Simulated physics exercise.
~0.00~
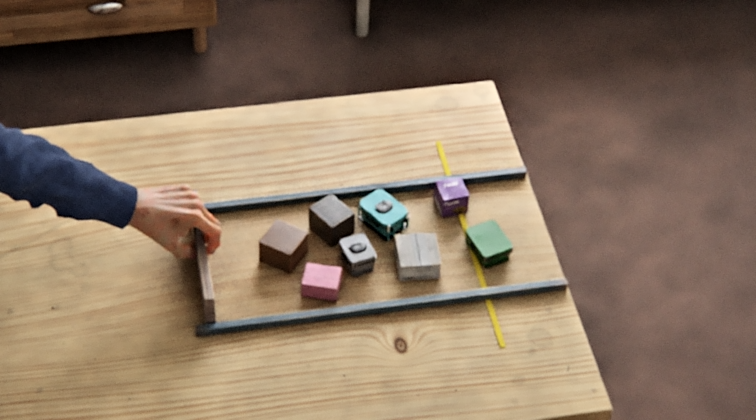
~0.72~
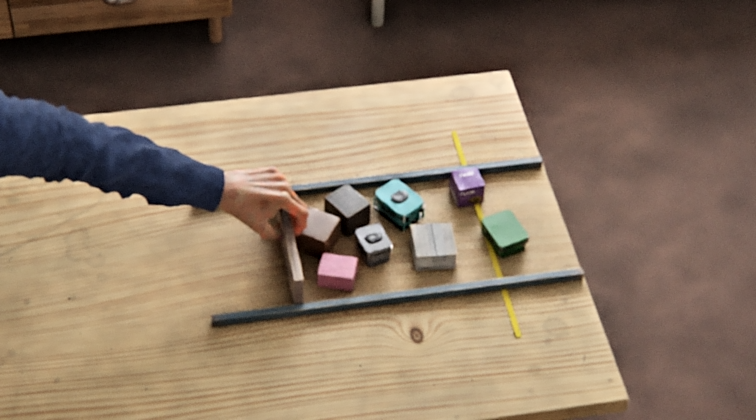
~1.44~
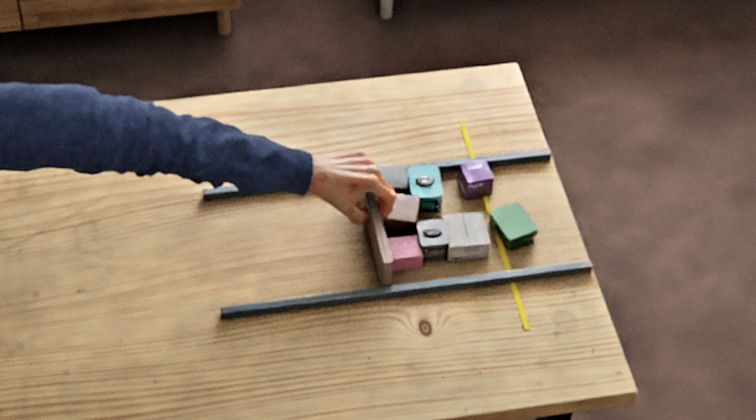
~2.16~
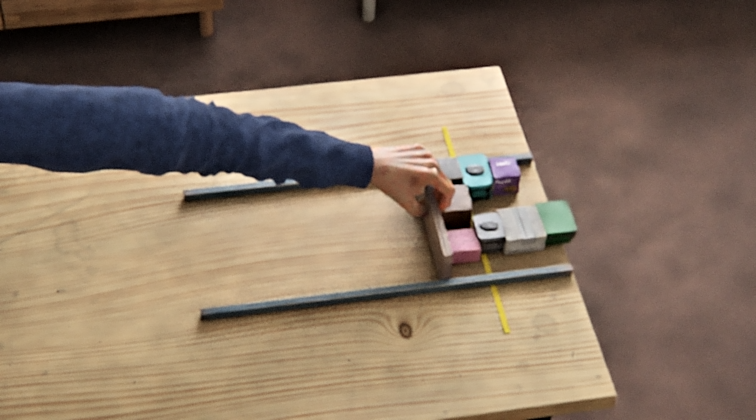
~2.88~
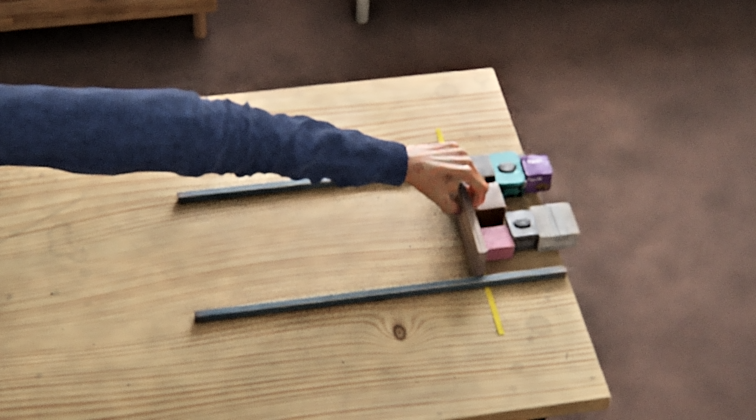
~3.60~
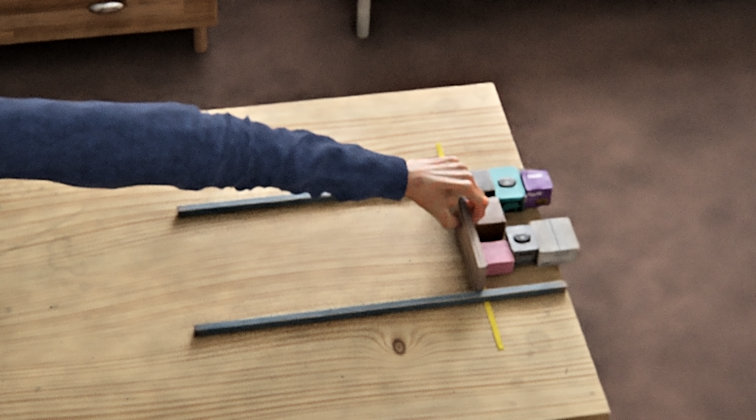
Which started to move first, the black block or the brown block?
The brown block started to move first, as the board reached it and pushed it right while the black block was still sitting in place.
